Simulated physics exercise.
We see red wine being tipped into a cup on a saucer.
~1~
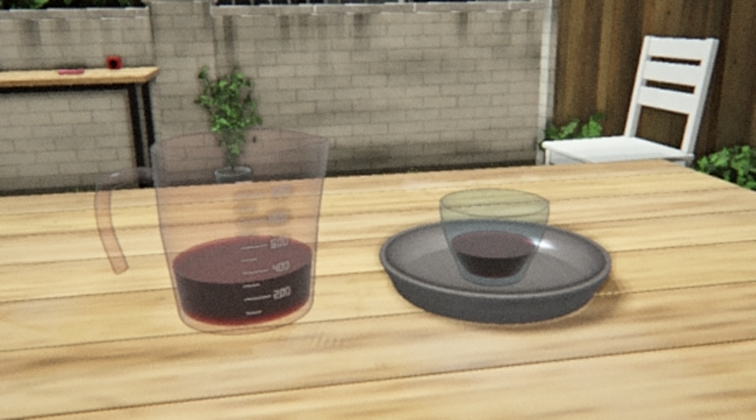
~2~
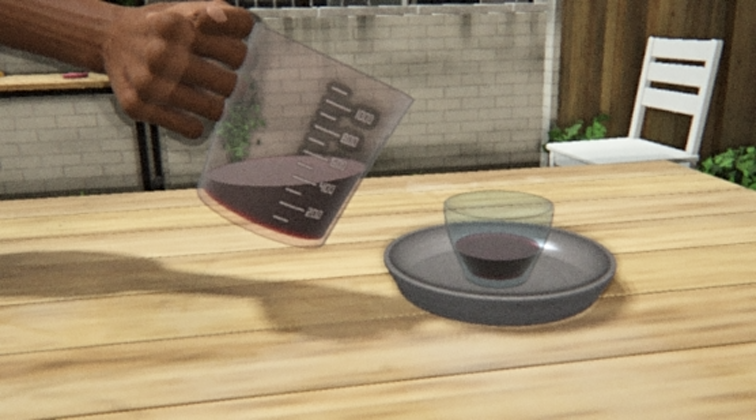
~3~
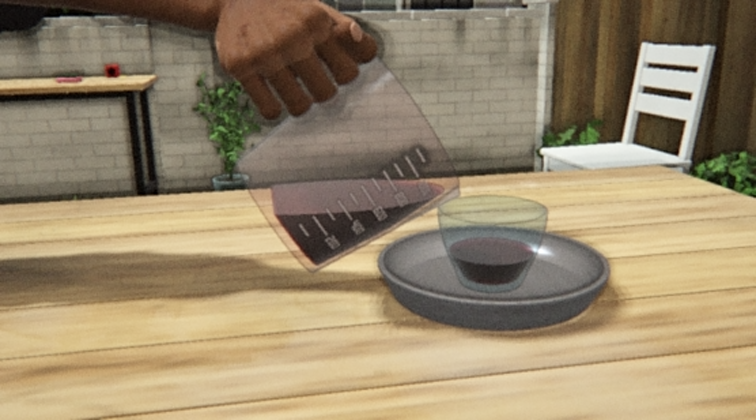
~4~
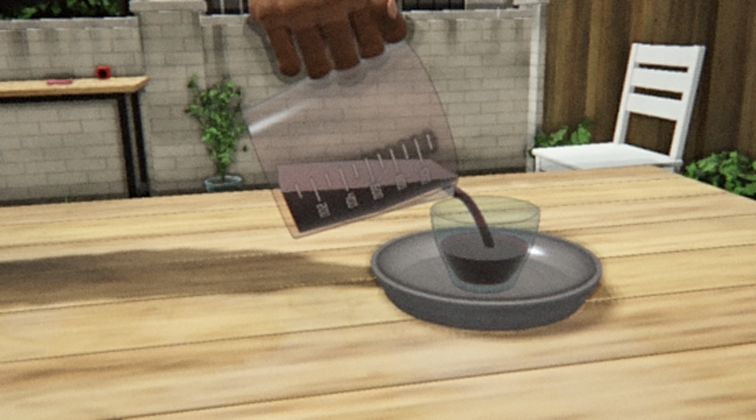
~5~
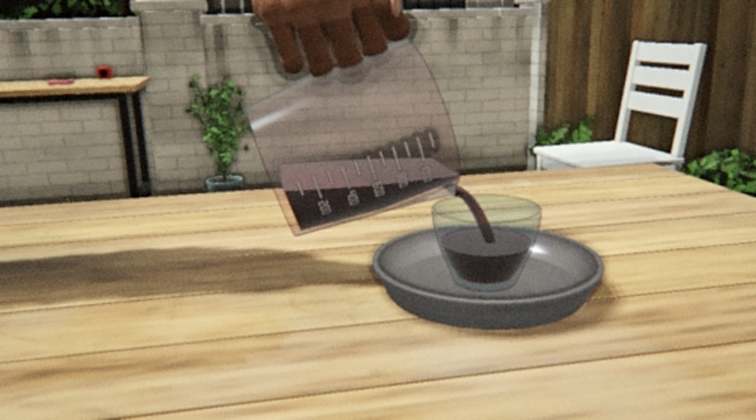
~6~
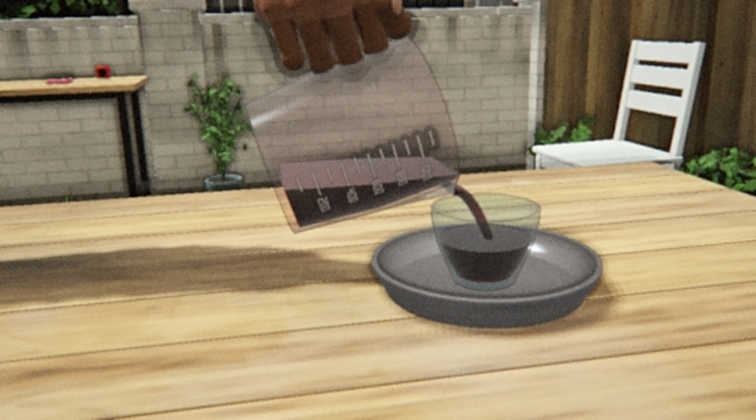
A clear measuring jug of dark red wine stands at the left on a pale wooden table outdoors, seen from slightly above. To its right, a small clear cup partly filled with wine sits on a dark grey saucer, with a brick wall and white chair behind. A hand lifts the jug, tilts it rightward and pours a thin stream, slowly raising the cup's level, while the view shifts slightly.
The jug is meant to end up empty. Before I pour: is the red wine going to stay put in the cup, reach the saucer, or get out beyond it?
Contained by the saucer.
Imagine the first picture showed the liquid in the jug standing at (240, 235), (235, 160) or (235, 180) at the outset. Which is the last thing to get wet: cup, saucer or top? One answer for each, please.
In that order: Saucer too, floods the top, on to the top.
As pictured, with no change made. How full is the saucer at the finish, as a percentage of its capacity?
About 20 per cent.
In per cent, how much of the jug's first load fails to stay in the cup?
Around 30 in a hundred.
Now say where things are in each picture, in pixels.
In the first frame, at the start; jug (241, 222) about a quarter full; cup (493, 235) about a third full; saucer (534, 302) dry.
In the second frame, a hand has the jug; jug (298, 135) tipped 25° with all of its load; cup about a third full, surface at (497, 247).
In the third frame, the jug is tipped; jug (350, 167) tipped 60° with all of its load; cup (491, 241) about a third full.
In the fourth frame, the stream is running; jug (353, 144) tipped 70° with nearly all of its load; cup about half full, surface at (484, 246).
In the fifth frame, the stream is running; jug (355, 142) tipped 75° with nearly all of its load; cup (486, 240) about half full.
In the sixth frame, the stream is running; jug (354, 139) tipped 75° with nearly all of its load; cup about half full, surface at (485, 238); saucer (527, 306) dry.
Shortly, the cup is nearly full; the saucer is dry.
Then, the cup is full to the brim; the saucer is wet, with room to spare.
At the finish, the cup is full to the brim; the saucer is wet, with room to spare.
